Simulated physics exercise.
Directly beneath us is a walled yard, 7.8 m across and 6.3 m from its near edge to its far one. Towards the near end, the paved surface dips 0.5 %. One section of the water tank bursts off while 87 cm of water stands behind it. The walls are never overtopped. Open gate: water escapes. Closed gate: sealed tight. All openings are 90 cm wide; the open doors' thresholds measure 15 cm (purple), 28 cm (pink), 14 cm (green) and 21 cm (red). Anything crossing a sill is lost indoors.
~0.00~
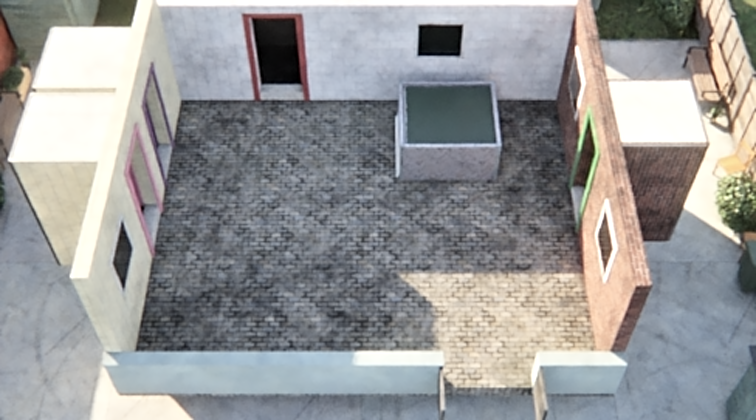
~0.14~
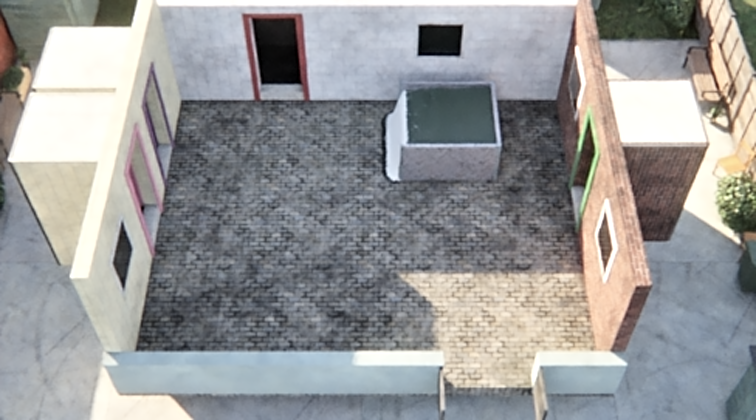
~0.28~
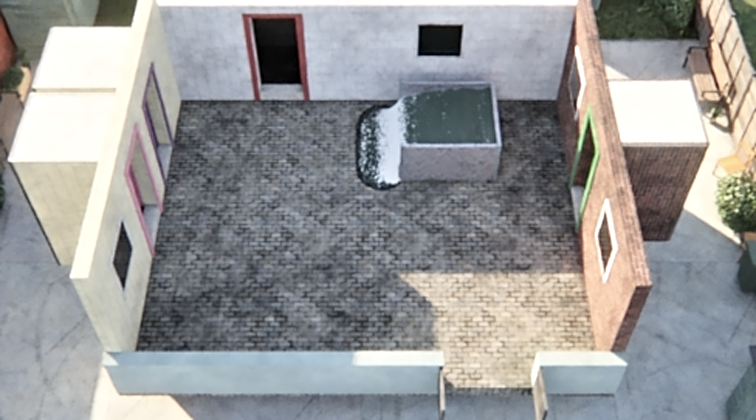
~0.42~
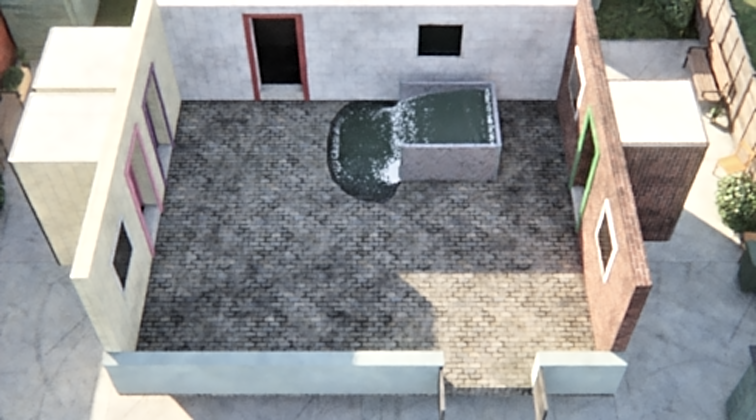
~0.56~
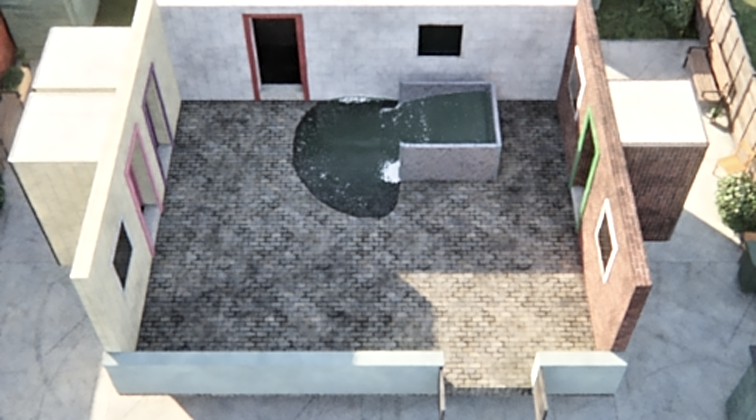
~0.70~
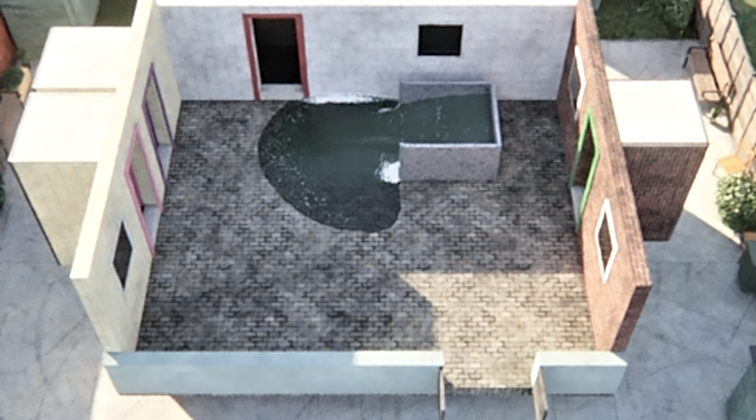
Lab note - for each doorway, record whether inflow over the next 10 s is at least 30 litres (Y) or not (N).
Record: Purple door Y; pink door N; green door N; red door N.
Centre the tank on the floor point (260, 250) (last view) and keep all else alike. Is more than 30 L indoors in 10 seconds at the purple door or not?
So the purple door keeps within it.
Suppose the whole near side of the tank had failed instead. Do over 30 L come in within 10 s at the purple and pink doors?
For purple, too little; for pink, too little.
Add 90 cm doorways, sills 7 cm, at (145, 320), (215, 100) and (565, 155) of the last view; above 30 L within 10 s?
Door 1: Higher; door 2: Higher; door 3: Lower.
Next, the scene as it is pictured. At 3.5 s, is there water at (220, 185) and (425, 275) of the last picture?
Soaked, untouched.
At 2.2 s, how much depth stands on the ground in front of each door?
In cm: Purple 33, pink 22, green 0, red 16.
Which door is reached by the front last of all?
That's the green door.
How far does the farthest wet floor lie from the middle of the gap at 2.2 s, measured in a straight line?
I'd say close to 5.8 m.
After 1.4 s water covers 35 % of the floor and is deepest (44 cm) near (181, 107); purple door 22 cm at the sill, 8 L in, pink door not reached, green door not reached, red door 17 cm at the sill, 0 L in.
After 2.2 s water covers 40 % of the floor and is deepest (47 cm) near (187, 120); purple door 33 cm at the sill, 77 L in, pink door 22 cm at the sill, 0 L in, green door not reached, red door 16 cm at the sill, 0 L in.
After 3.5 s water covers 45 % of the floor and is deepest (30 cm) near (134, 364); purple door 23 cm at the sill, 150 L in, pink door 17 cm at the sill, 0 L in, green door not reached, red door 9 cm at the sill, 0 L in.
After 6.0 s water covers 65 % of the floor and is deepest (20 cm) near (132, 374); purple door 9 cm at the sill, 164 L in, pink door 7 cm at the sill, 0 L in, green door not reached, red door 8 cm at the sill, 0 L in.
After 10.0 s water covers 95 % of the floor and is deepest (12 cm) near (598, 374); purple door 4 cm at the sill, 164 L in, pink door 6 cm at the sill, 0 L in, green door 6 cm at the sill, 0 L in, red door 3 cm at the sill, 0 L in.
